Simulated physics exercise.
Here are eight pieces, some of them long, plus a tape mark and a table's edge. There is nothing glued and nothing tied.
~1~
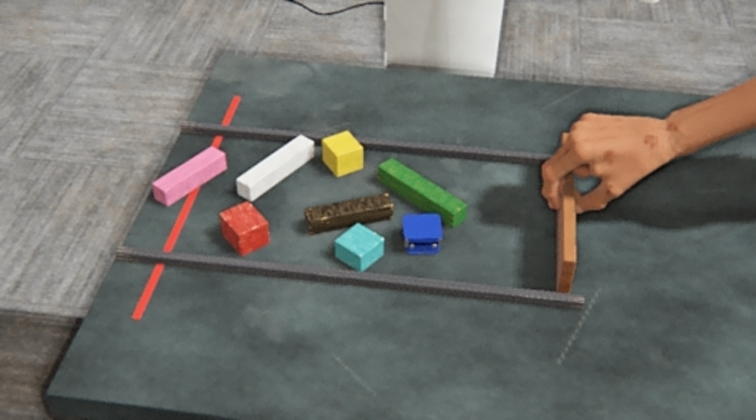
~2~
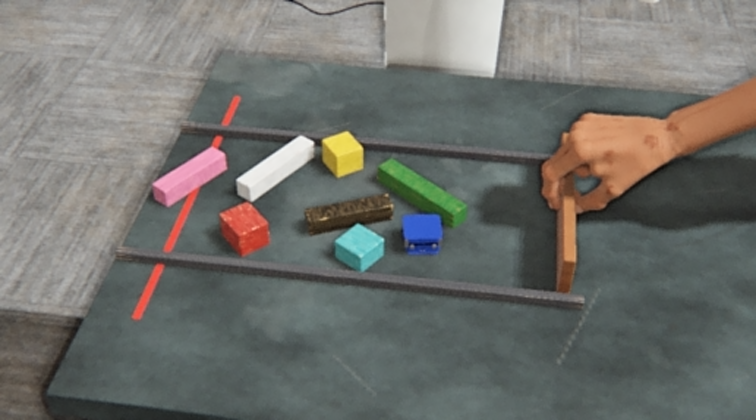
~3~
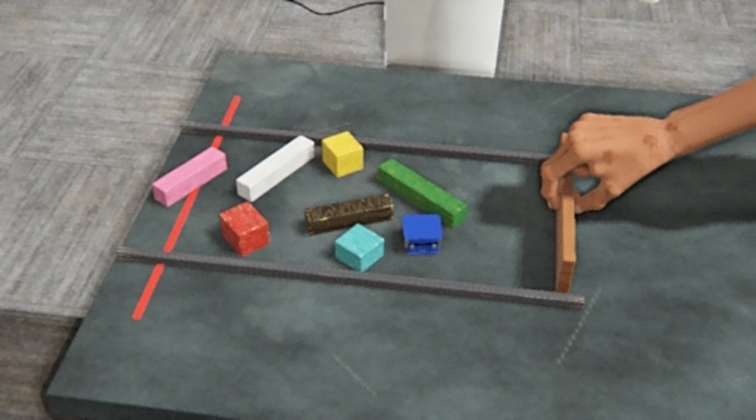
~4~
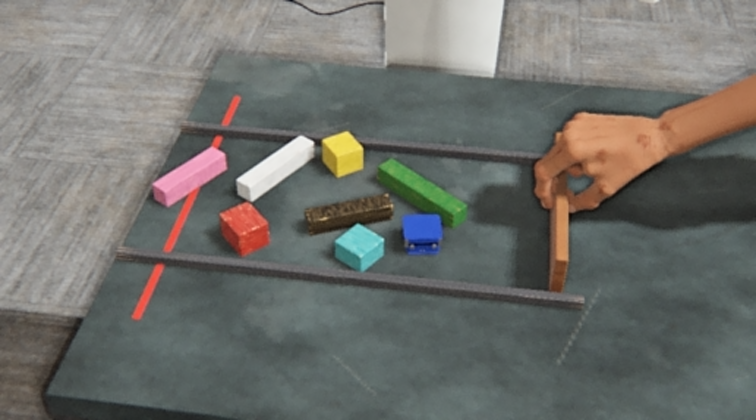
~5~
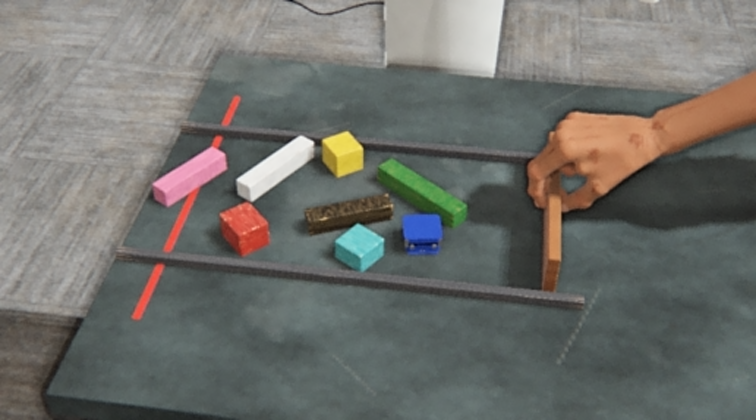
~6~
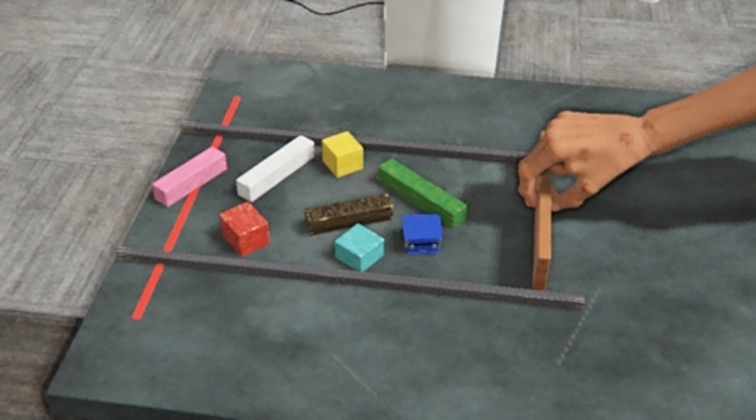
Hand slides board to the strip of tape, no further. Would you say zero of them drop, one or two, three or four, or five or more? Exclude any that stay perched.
I'd go with three or four.
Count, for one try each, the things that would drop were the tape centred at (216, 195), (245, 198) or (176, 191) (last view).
Those tries give 1, 0 and 5.
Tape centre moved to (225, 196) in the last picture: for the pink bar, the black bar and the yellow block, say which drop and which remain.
The pink bar topples off; the black bar stays put; and the yellow block stays put.
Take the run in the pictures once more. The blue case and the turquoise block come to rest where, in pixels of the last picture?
Final pixels, roughly: (165, 207) for the first, (152, 235) for the other.
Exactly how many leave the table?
My count gives 3.
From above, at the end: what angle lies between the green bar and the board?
The angle comes out near 0 degrees.
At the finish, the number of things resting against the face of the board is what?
Number: 3.
Soon after, none off yet; pink bar at rest near (190, 176); red block at rest near (245, 229); white bar at rest near (277, 168).
In the end, the number that fall off is three or four; gone, white bar, red block and pink bar.
